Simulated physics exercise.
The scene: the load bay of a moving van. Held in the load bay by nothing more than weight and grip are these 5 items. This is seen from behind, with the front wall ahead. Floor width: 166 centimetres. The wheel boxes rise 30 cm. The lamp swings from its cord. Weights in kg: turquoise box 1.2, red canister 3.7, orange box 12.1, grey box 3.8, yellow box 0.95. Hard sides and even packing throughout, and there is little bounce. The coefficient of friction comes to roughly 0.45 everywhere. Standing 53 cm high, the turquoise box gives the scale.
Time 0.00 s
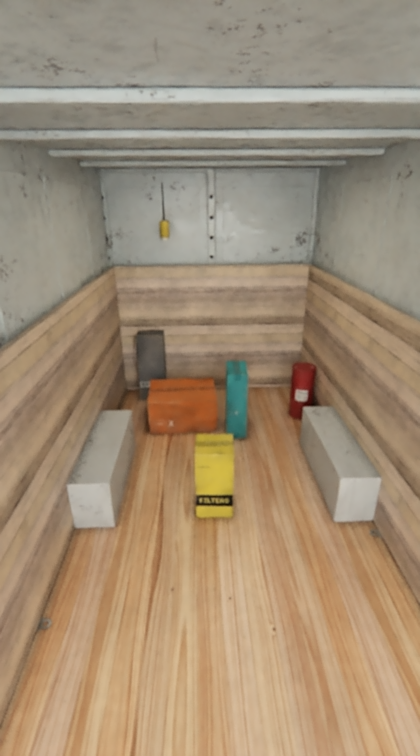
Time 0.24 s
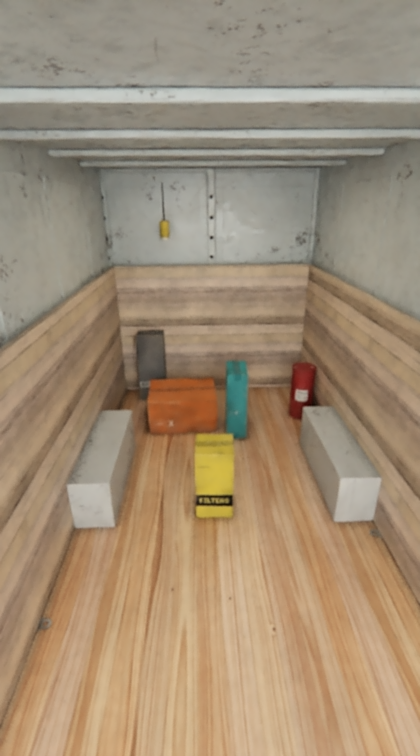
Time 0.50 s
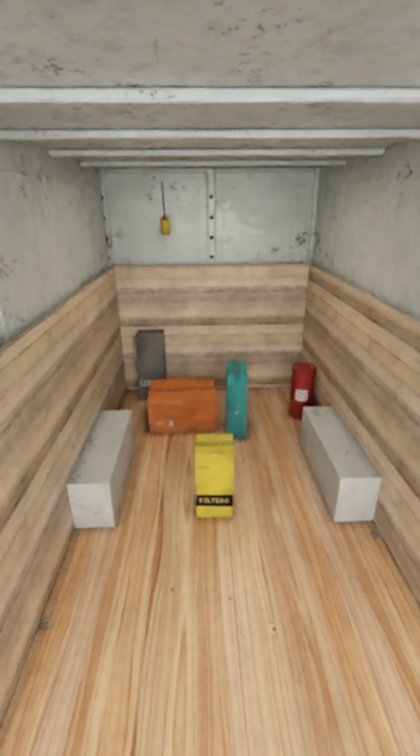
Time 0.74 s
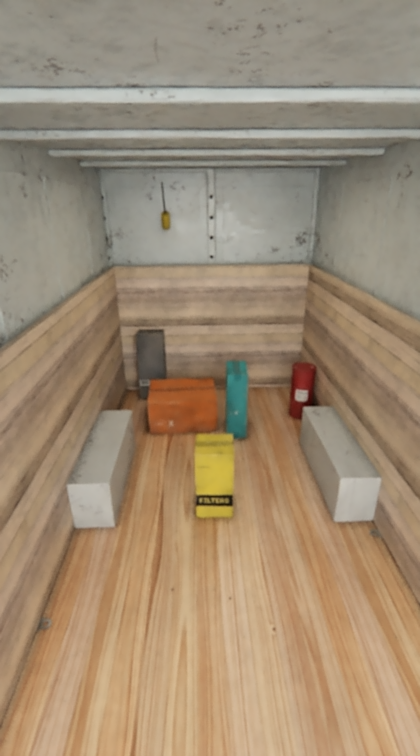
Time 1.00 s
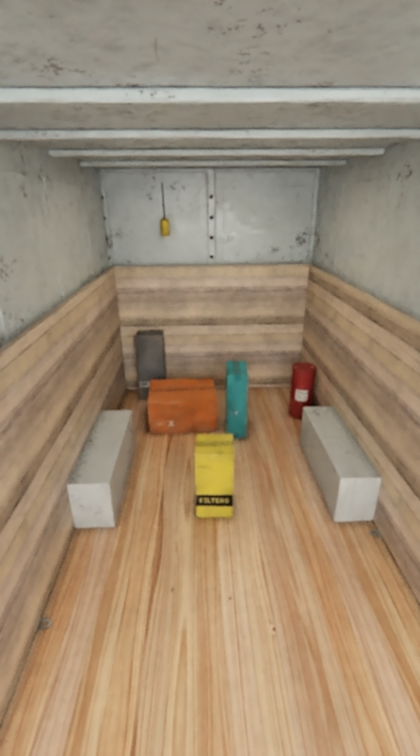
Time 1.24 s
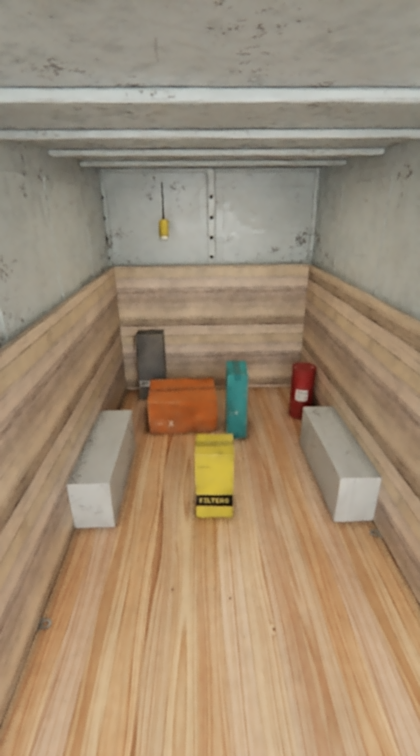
A van's load bay holds still boxes and a red canister while a hanging lamp sways slightly.
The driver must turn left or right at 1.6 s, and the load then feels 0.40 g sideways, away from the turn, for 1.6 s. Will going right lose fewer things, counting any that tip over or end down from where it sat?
Yes.
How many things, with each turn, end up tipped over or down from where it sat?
If it goes left, 2; if it goes right, 0.
Turning left. By 2.34 s, push 0.40 g right; turquoise box tilted 44° near (263, 402); grey box 3 cm from its spot.
By 2.84 s, push 0.40 g right; turquoise box on its side near (288, 421); grey box tilted 37°.
When it is over (3.8 s), lying over in the load bay, turquoise box and grey box; the other 3 within 15 cm of the start. In the last view, turquoise box near (288, 421), red canister near (302, 391).
Turning right instead, nothing is lost, 0 of 5 in all.
